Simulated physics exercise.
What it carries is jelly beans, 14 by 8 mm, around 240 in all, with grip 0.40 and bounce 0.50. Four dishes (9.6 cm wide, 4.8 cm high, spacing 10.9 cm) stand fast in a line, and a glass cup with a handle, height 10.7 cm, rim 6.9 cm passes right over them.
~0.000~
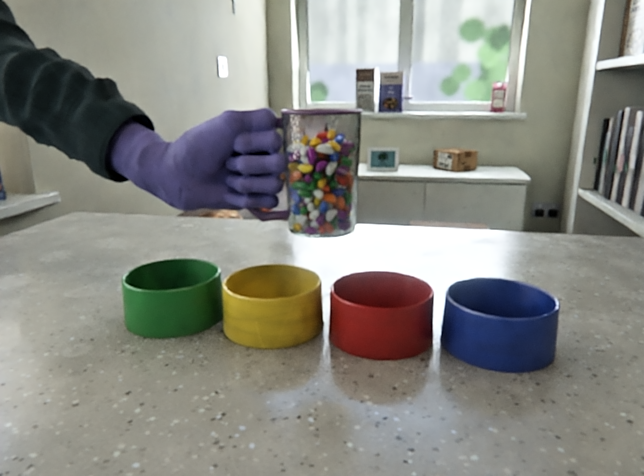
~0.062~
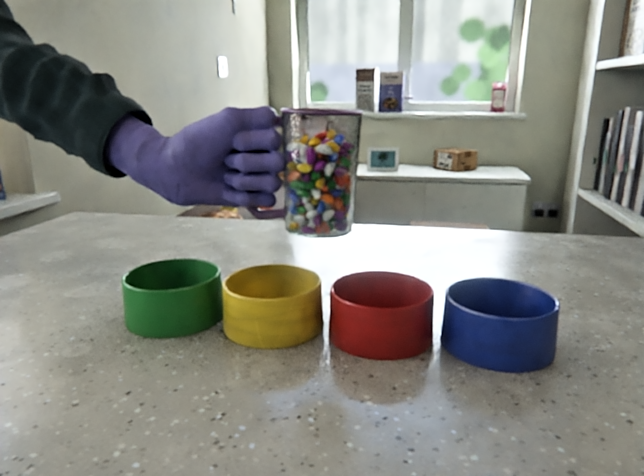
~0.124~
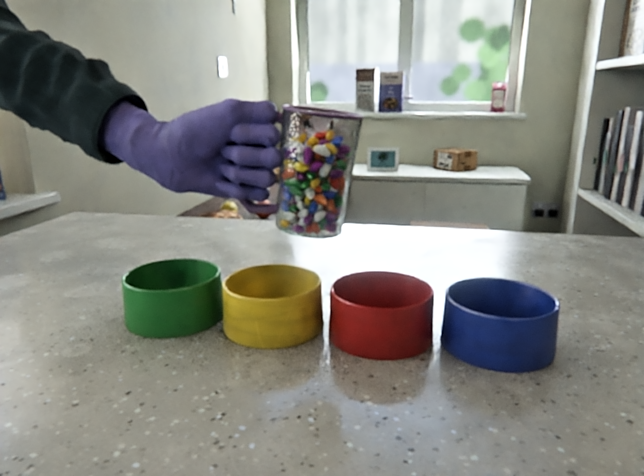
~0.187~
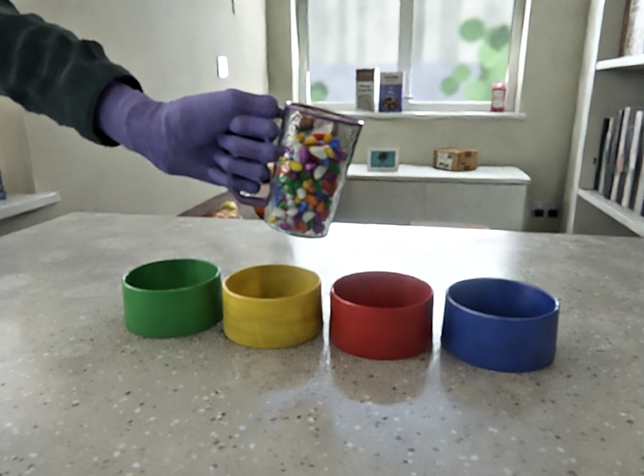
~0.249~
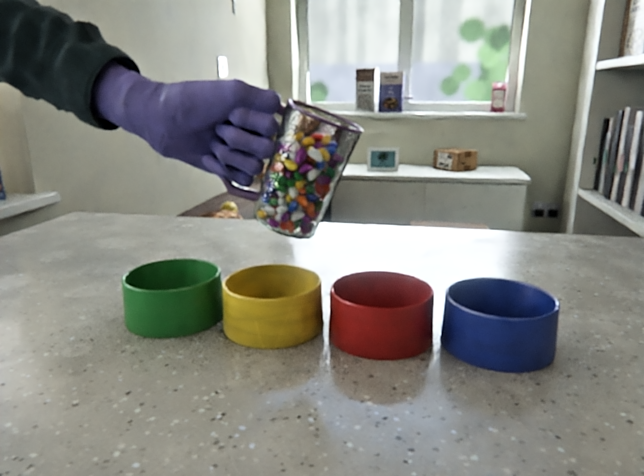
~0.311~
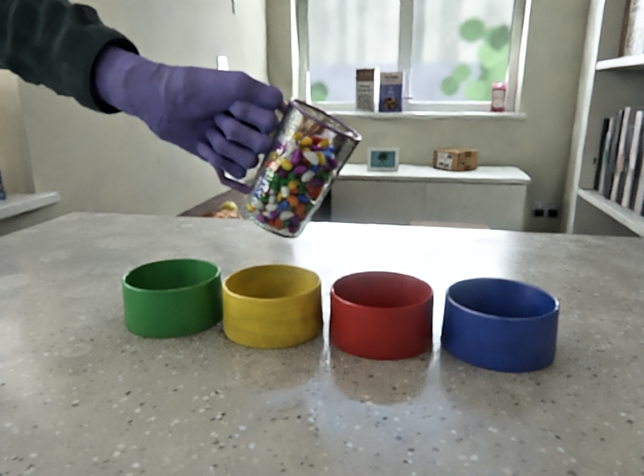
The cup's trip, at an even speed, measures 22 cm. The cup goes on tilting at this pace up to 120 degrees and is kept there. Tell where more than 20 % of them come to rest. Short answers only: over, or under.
Red under. Blue under. Green under. Yellow over. Counter under.
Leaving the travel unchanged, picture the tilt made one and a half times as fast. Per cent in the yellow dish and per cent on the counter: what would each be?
Shares: Yellow at 60; counter at 30.
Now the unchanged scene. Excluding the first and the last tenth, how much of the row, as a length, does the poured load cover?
Roughly 6 cm of the row.
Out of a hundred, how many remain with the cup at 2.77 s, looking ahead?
Estimate: Around 0 % of the load.
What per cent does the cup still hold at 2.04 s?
Roughly 0 percent.
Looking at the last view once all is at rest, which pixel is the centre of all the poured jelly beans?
Look around (277, 302) in the last picture.
Then, at 1.35 s, tilt 120 degrees; cup holds 15 %, yellow 80 %.
After 2.04 s, tilt 120 degrees; cup holds 0 %, yellow 100 %.
After 2.77 s, tilt 120 degrees; cup holds 0 %, yellow 100 %.
At rest (3.1 s), red 0 %, blue 0 %, green 0 %, yellow 100 %, counter 0 %.
